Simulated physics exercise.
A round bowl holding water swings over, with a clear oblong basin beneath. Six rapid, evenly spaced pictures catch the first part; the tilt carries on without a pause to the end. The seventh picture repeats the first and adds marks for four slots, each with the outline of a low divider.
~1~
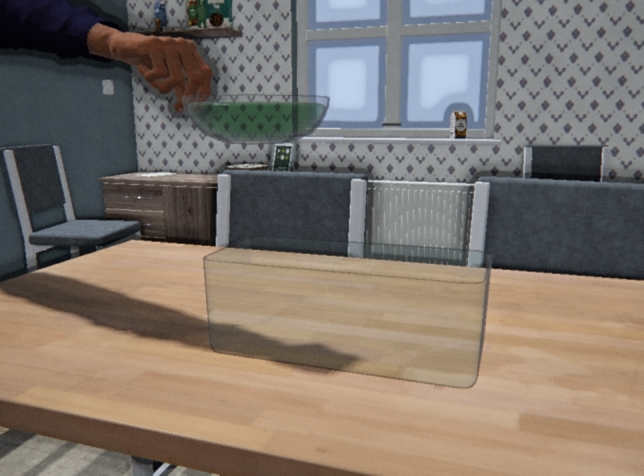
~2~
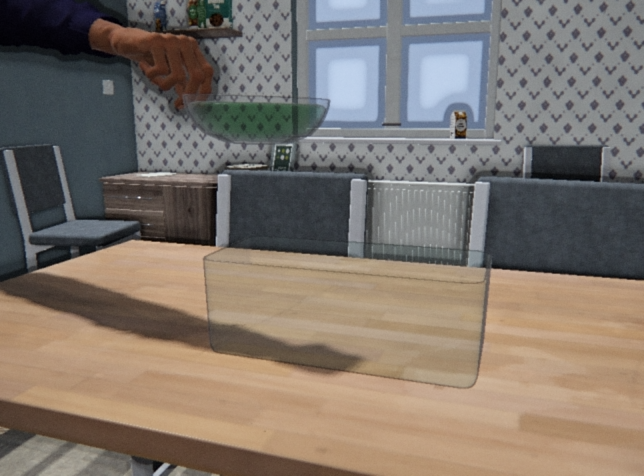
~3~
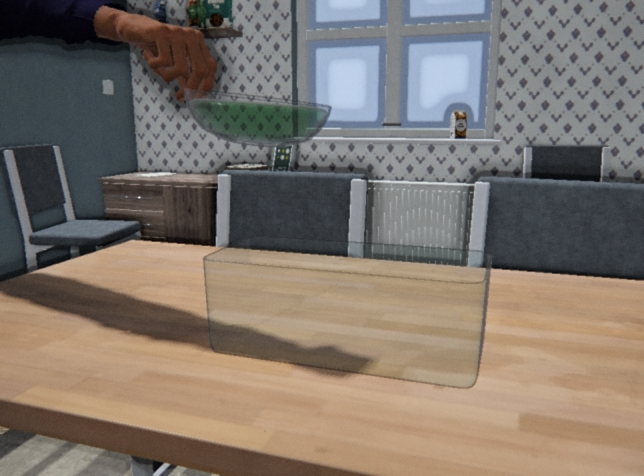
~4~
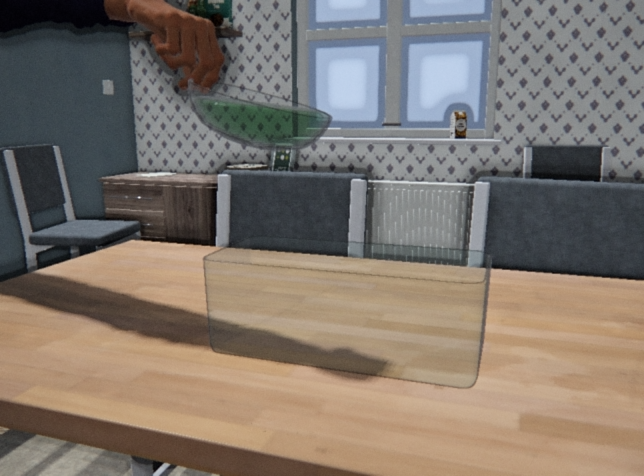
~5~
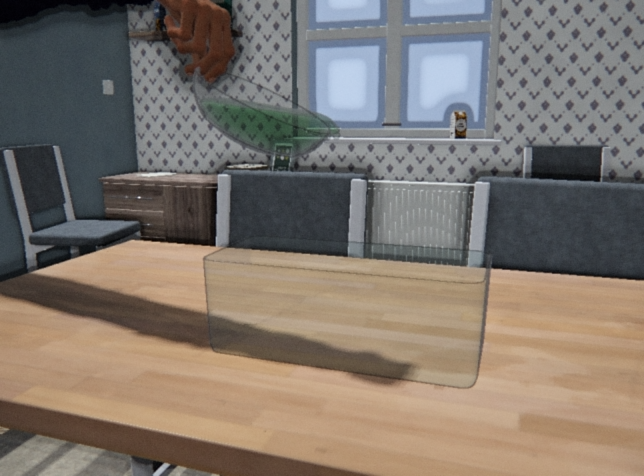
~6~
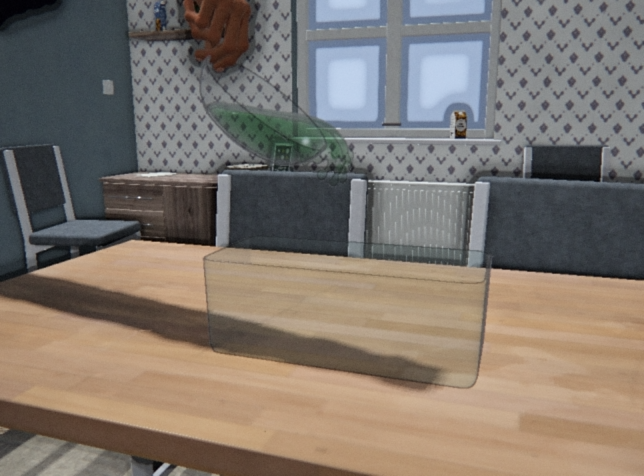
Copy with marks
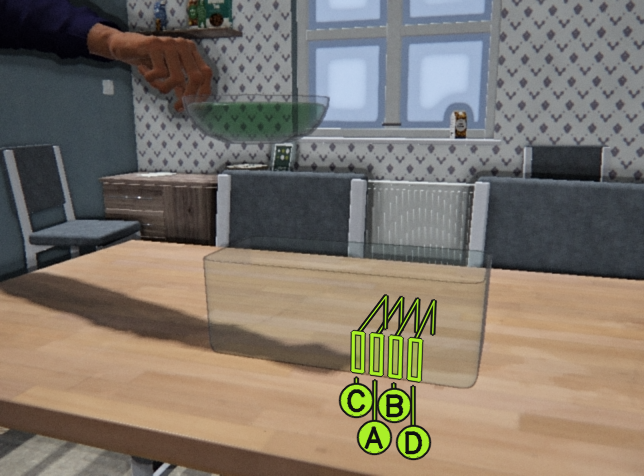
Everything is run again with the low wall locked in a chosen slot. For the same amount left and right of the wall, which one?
It is C.
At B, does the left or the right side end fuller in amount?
The left one.
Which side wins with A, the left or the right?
More ends on the left.
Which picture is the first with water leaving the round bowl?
In picture 4.
In lime, A at (374, 381); B at (393, 383); C at (356, 378); D at (413, 386).
With A, about 71 % ends left of the wall and 23 % right of it; 7 % is lost outside.
With B, about 87 % ends left of the wall and 8 % right of it; 5 % is lost outside.
With C, about 49 % ends left of the wall and 47 % right of it; 4 % is lost outside.
With D, about 83 % ends left of the wall and 10 % right of it; 7 % is lost outside.
